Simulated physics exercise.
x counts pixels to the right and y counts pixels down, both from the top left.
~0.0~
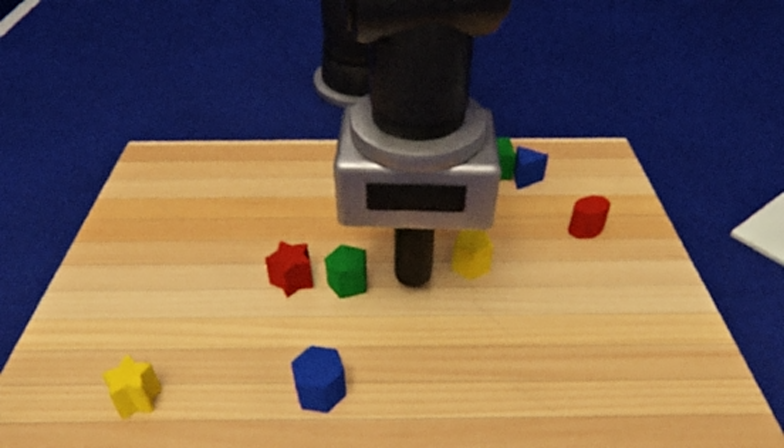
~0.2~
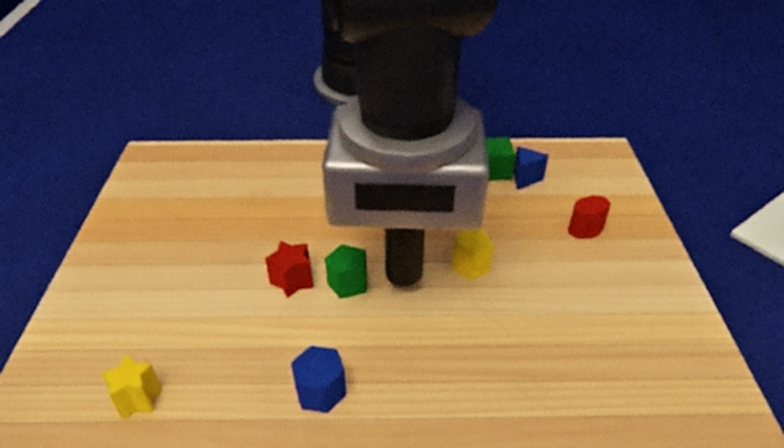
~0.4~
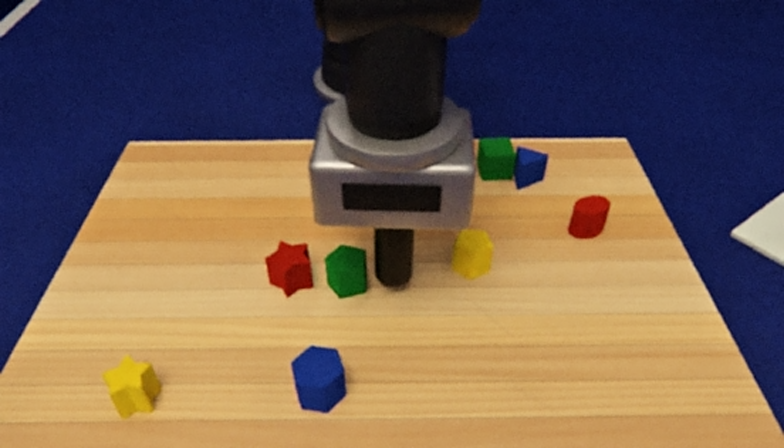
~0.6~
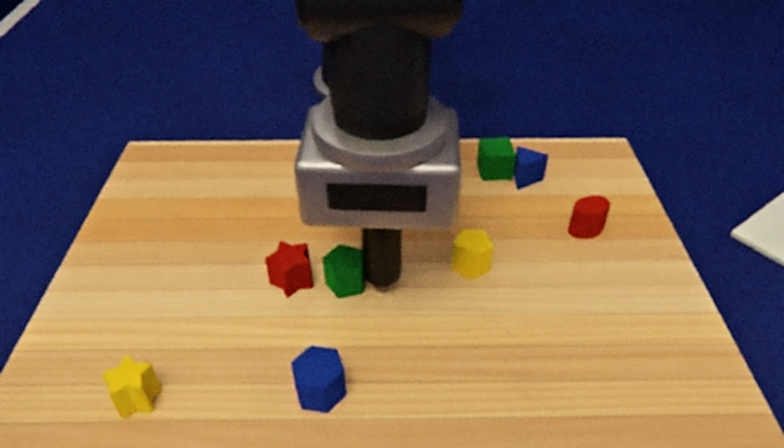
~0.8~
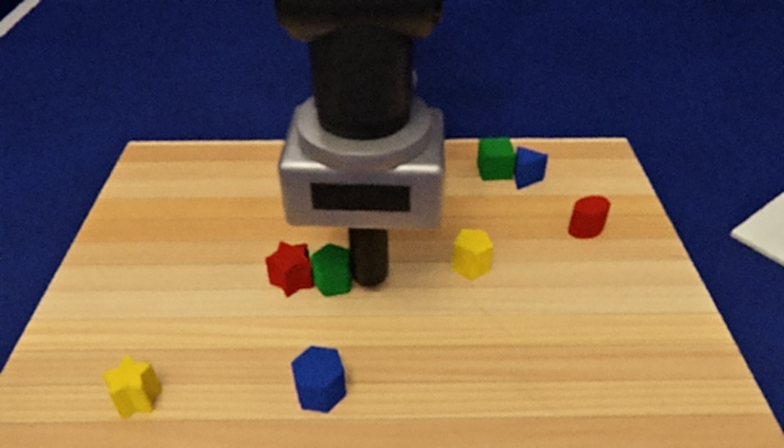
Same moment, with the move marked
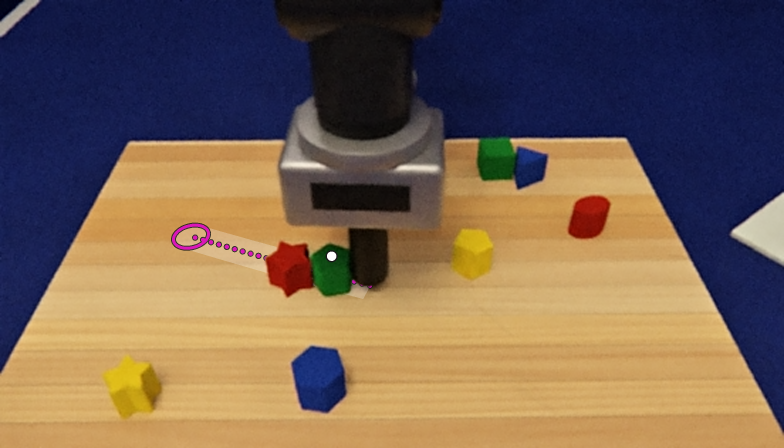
A robot arm with a dark rod slid left across a wooden board of scattered colored blocks, then nudged the green block a short way left, up against the red star.
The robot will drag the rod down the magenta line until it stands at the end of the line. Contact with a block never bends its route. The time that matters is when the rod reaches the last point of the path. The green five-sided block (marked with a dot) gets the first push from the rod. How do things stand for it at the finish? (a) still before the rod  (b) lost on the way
b
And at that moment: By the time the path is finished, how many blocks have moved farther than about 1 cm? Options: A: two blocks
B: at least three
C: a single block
Option A.
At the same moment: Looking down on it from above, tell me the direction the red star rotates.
Verdict: Counterclockwise.
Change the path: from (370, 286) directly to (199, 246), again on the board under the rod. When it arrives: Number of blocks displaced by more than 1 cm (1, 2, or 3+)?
There will be two blocks displaced.
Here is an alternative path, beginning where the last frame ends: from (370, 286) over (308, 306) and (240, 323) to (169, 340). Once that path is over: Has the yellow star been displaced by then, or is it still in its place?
By the last moment of the path, the yellow star has stayed put.
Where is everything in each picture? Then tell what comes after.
In the first picture, rod tip (413, 275); block tops, red star (289, 254); green five-sided block (347, 257).
In the second picture, rod (404, 275); blocks unchanged.
In the third picture, rod (394, 275); blocks unchanged.
In the fourth picture, rod (382, 275); green five-sided block (344, 257).
In the fifth picture, rod (370, 275); red star (289, 254); green five-sided block (332, 256).
Path on the board, from (370, 286) to (191, 236); the dot is on the green five-sided block.
What follows on the original path. One third of the way, rod (304, 258); red star (228, 255), turned 20° anticlockwise; green five-sided block (264, 245), turned 20° anticlockwise.
Two thirds of the way, rod (244, 242); red star (181, 264), turned 65° anticlockwise; green five-sided block (202, 239), turned 65° anticlockwise.
At the end, rod (188, 225); red star (176, 265), turned 80° anticlockwise; green five-sided block (174, 238), turned 135° anticlockwise.
